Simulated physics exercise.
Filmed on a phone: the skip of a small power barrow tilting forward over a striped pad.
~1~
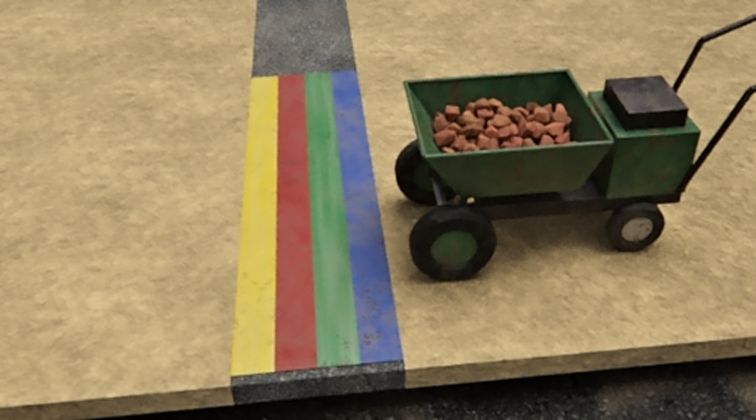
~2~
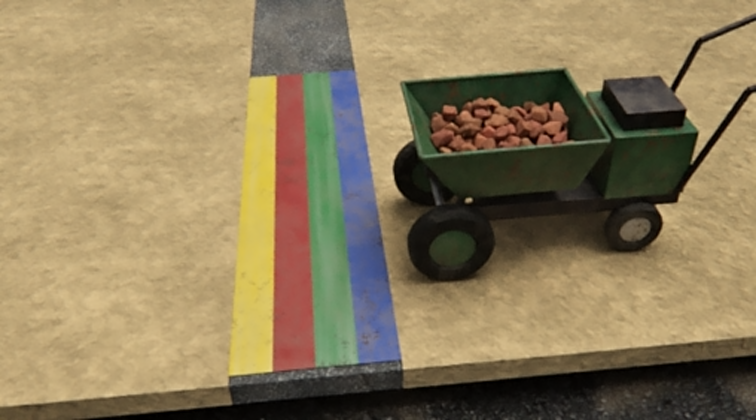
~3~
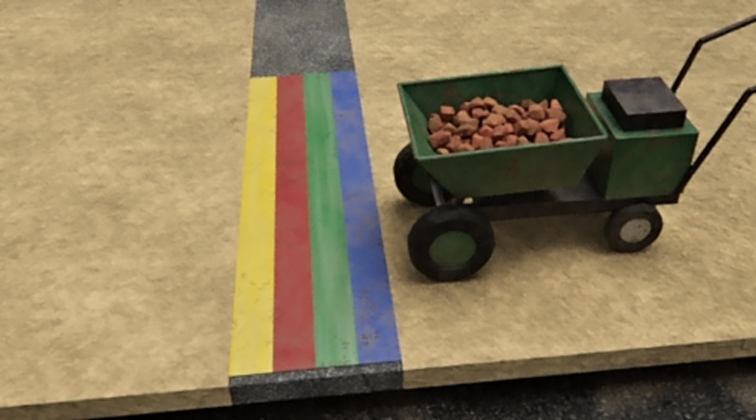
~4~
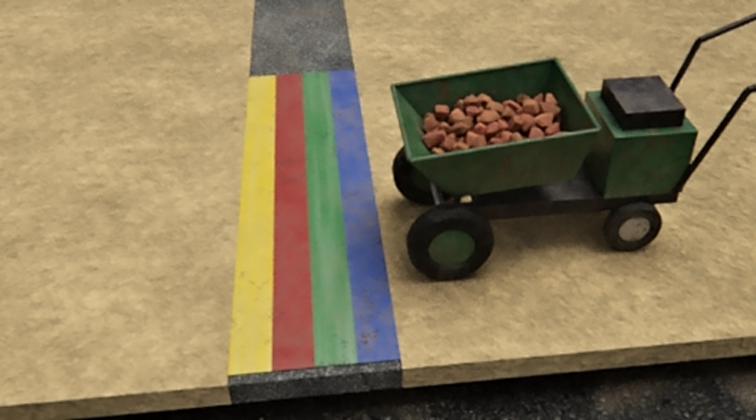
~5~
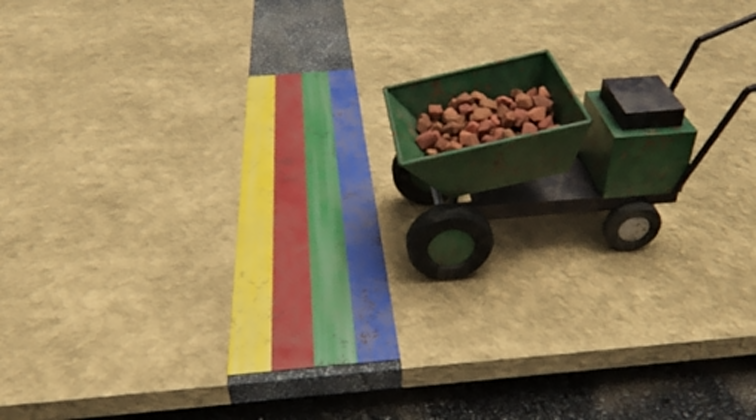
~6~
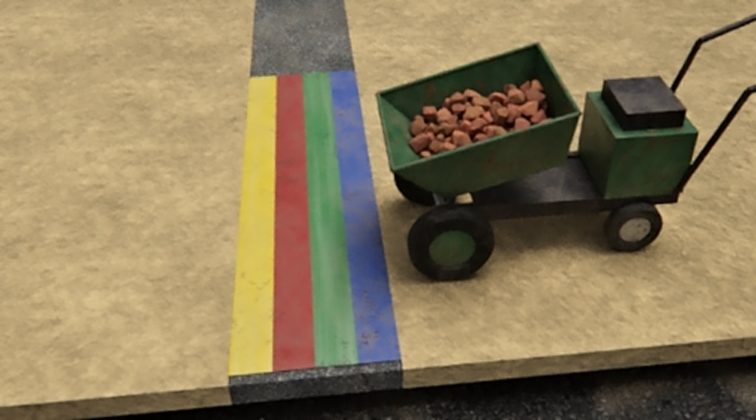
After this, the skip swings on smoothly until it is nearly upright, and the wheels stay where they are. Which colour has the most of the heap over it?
Most lies over the red band.
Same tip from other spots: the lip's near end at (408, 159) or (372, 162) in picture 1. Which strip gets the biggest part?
At the first place that red strip, at the second yellow.
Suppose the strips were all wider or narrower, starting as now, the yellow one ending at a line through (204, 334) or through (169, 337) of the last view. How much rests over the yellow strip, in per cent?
The first gives 20 %, the second 10 %.
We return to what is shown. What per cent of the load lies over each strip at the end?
Blue strip: 0 %, green strip: 20 %, red strip: 30 %, yellow strip: 20 %.
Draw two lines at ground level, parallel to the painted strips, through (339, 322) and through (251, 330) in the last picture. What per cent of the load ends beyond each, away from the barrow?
In turn 90 and 20 in a hundred.
Soon after the last picture, skip tipped steeply; all in the skip.
A little later, skip tipped right over; most in the skip; a small part over the green strip; a small part over the red strip.
Later still, skip tipped right over; a small part in the skip; about a quarter over the green strip; about a third over the red strip; about a quarter over the yellow strip; a small part off the paint.
By the end, skip tipped right over; a small part in the skip; a stray few over the blue strip; about a quarter over the green strip; about a third over the red strip; about a quarter over the yellow strip; a small part off the paint.
